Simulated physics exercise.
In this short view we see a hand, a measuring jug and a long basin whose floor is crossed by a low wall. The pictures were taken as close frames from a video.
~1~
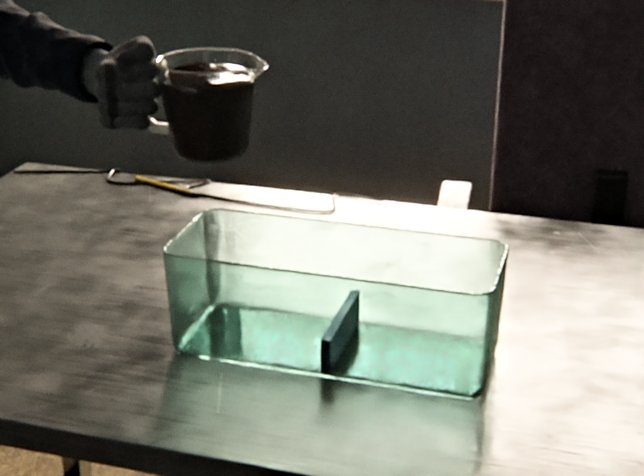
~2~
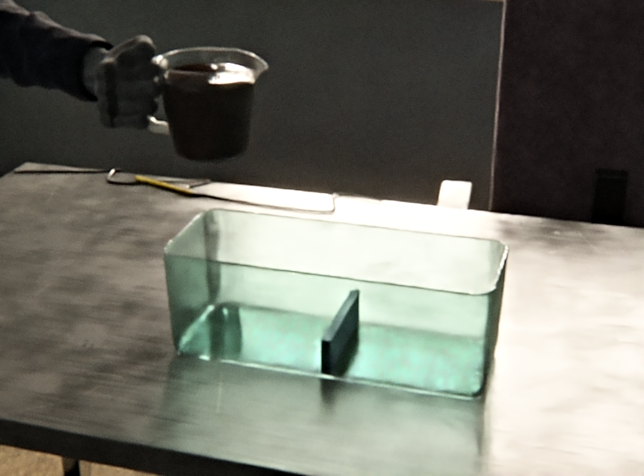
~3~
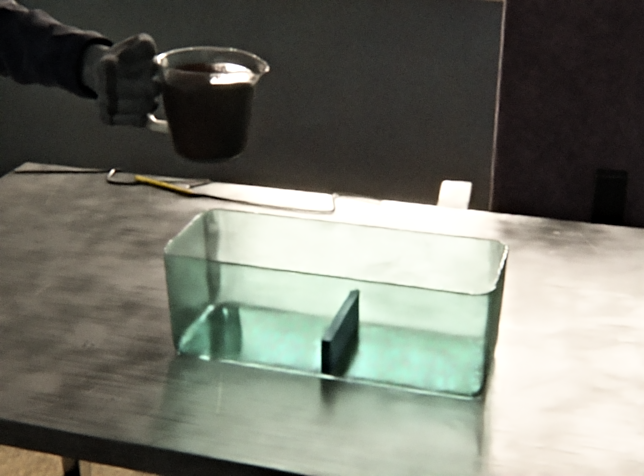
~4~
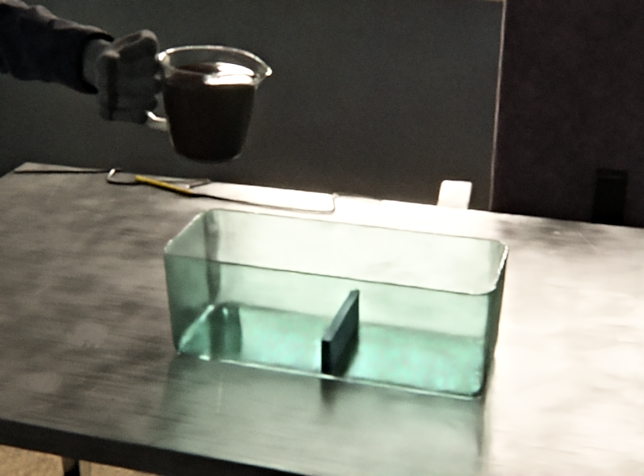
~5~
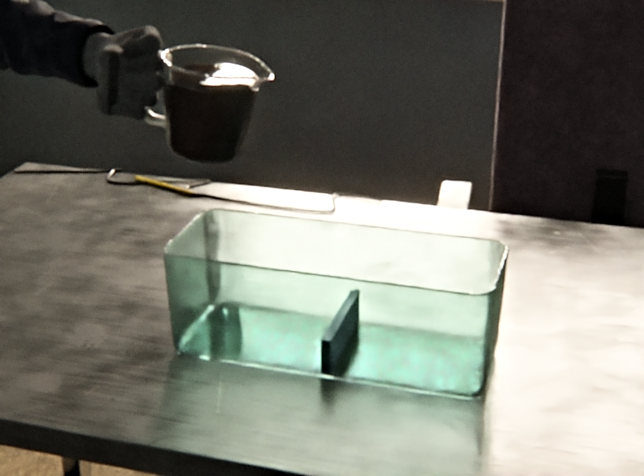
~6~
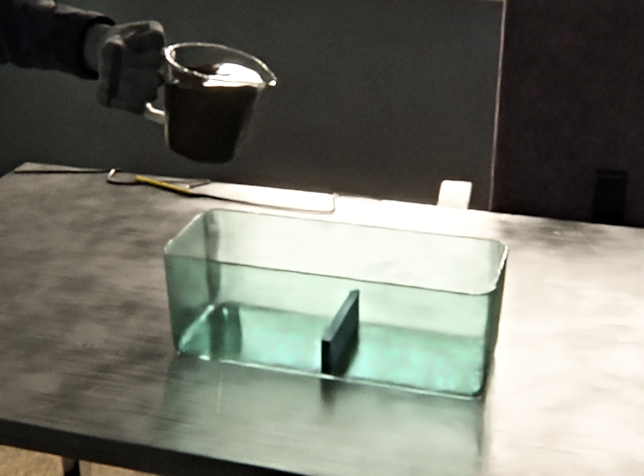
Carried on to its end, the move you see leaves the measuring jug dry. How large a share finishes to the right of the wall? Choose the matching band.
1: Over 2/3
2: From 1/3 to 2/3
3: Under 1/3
Answer: 3.
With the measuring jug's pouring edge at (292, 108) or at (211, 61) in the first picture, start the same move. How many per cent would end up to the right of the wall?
You'd get 50 percent from the first and 10 percent from the second.
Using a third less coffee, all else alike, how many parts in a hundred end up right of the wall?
Near 5 %.
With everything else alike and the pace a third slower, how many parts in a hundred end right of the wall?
Roughly 35 in a hundred.
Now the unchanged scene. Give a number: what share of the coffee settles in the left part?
Roughly 75 per cent.
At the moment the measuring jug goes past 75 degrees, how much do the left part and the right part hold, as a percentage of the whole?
Left part 5 %; right part 5 %.
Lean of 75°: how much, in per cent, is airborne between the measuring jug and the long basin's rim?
Around 25 %.
A moment on, the measuring jug is tipped on its side and 66 per cent is still to pour, 6 is left of the wall and 3 right of it.
Next, the measuring jug is tipped right over and 10 per cent is still to pour, 53 is left of the wall and 21 right of it.
Then the measuring jug is tipped right over and 0 per cent is still to pour, 75 is left of the wall and 22 right of it.
Later the measuring jug is tipped right over and 0 per cent is still to pour, 74 is left of the wall and 23 right of it.
At rest 74 per cent lies left of the wall, 23 right of it and 3 outside.
